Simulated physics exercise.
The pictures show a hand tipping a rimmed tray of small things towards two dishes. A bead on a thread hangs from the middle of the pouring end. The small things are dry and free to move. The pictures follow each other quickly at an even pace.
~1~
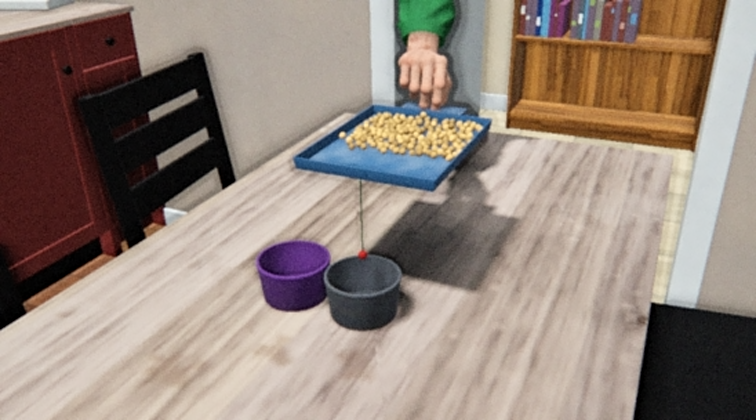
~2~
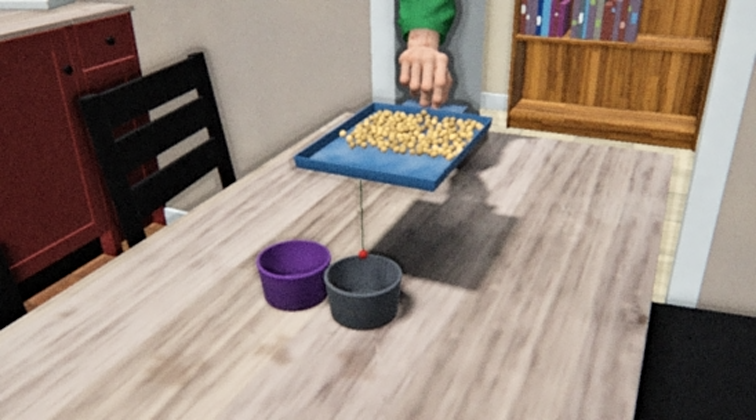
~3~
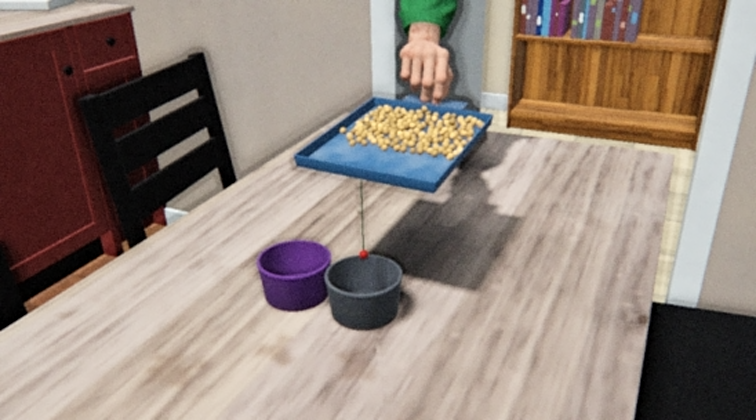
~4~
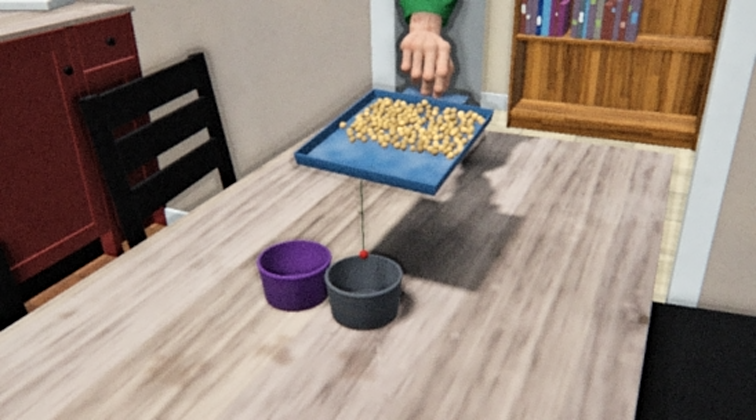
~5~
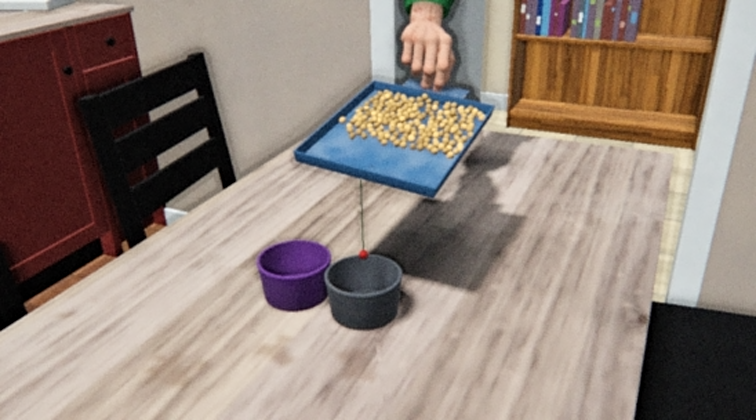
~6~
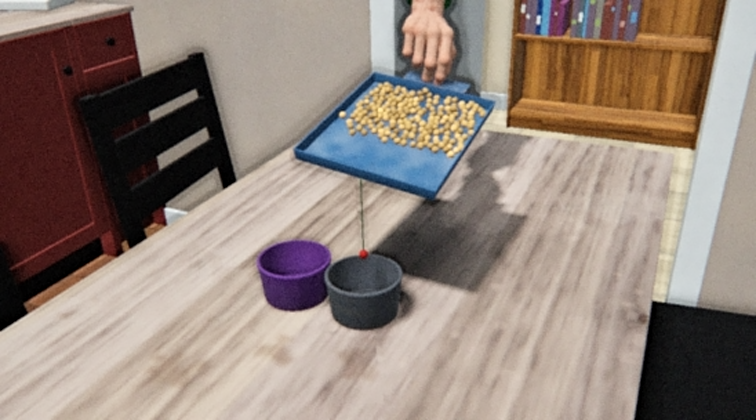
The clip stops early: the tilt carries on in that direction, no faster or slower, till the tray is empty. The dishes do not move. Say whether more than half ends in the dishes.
Together they catch under half.
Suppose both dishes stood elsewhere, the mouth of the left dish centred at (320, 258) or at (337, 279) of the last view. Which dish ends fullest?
The first try: The right one. The second: The right dish.
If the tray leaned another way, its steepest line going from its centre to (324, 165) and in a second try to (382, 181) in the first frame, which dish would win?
In turn: The left dish; right.
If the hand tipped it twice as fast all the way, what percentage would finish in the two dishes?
Near 10 %.
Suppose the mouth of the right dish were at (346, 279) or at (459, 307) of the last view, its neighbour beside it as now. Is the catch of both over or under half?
At the first place under half, at the second the smaller part.
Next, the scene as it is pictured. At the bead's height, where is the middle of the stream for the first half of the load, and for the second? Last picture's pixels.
First near (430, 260), later near (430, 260).
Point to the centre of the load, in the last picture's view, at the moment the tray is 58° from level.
At about (427, 150).
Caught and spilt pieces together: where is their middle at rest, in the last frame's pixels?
At about (429, 318).
Soon, tray tipped steeply; nearly all on the tray; a stray few outside both; a stray few in the air.
A while on, tray tipped right over; nearly all on the tray; a stray few in the right dish; a small part outside both; a stray few in the air.
Towards the end, tray tipped past a quarter turn; a small part in the right dish; most outside both.
Finally, tray tipped past a quarter turn; a small part in the right dish; none in the left dish; most outside both.
